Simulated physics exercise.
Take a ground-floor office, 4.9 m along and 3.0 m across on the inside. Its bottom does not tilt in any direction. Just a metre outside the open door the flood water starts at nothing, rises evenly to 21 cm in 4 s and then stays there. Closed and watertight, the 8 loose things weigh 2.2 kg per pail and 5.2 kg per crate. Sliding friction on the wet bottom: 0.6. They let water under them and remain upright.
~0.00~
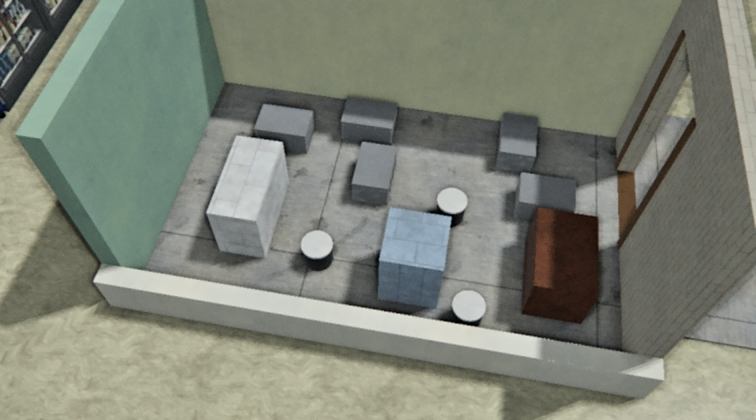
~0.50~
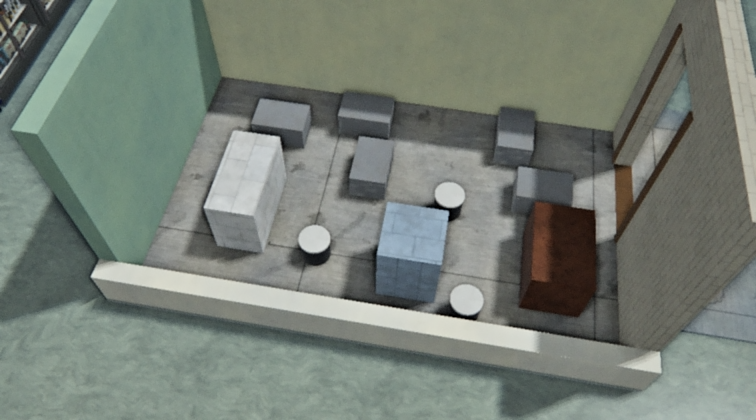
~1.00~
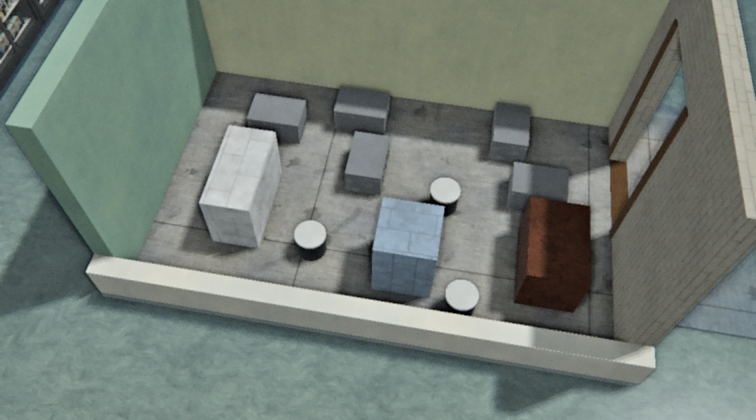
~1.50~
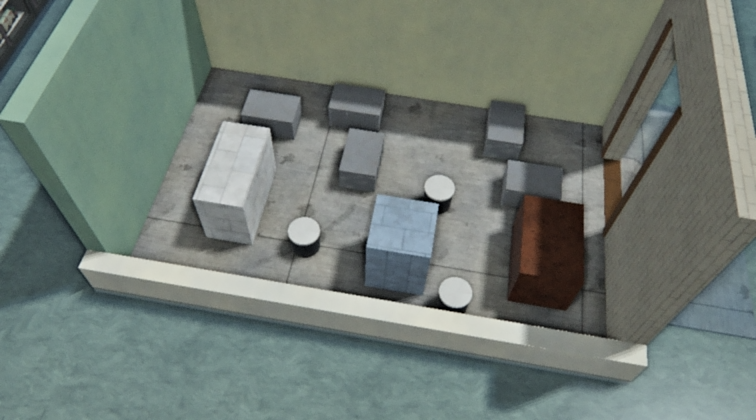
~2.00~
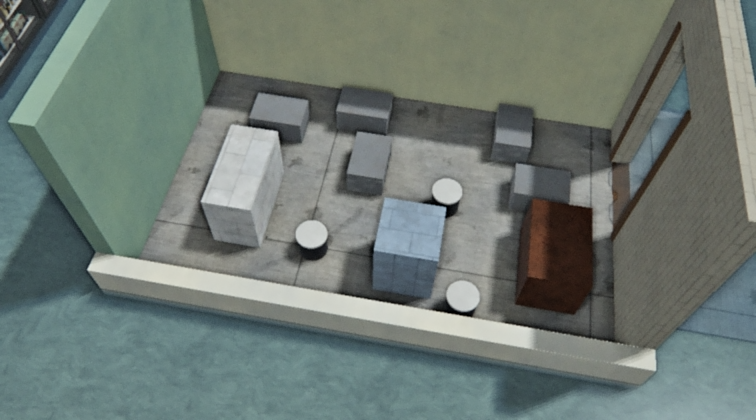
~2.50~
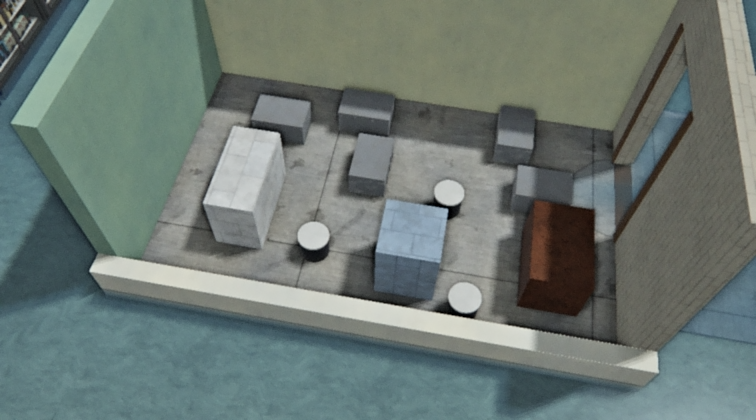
Bluish water spread over the ground outside a small open-topped room, then began showing on the floor by the right-hand opening, while the gray blocks, round stools and larger boxes inside stayed put.
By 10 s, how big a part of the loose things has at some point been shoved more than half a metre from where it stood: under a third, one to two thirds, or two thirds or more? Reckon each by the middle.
It is a large fraction, two thirds or more.
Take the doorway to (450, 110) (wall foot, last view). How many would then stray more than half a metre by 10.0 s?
Then 5 of them would.
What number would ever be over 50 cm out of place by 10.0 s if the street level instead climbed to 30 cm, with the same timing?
It would come to 7 of them.
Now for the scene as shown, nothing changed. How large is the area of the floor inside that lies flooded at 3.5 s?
Wet area: Approx. 2.5 m2.
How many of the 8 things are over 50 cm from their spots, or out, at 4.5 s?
By my reckoning, 2.
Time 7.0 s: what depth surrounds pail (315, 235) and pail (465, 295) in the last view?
Around 3 cm and 2 cm.
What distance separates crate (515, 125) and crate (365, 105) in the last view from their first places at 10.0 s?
They've ended up 300 cm and 150 cm away, in that order.
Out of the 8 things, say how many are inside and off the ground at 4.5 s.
The number is 2.
After 3.5 s 0 of 8 are over 50 cm from their spots; 0 afloat.
After 4.5 s 2 of 8 are over 50 cm from their spots; 2 afloat.
After 7.0 s 7 of 8 are over 50 cm from their spots; 7 afloat.
After 10.0 s 7 of 8 are over 50 cm from their spots, and 7 have been at some point; 8 afloat.
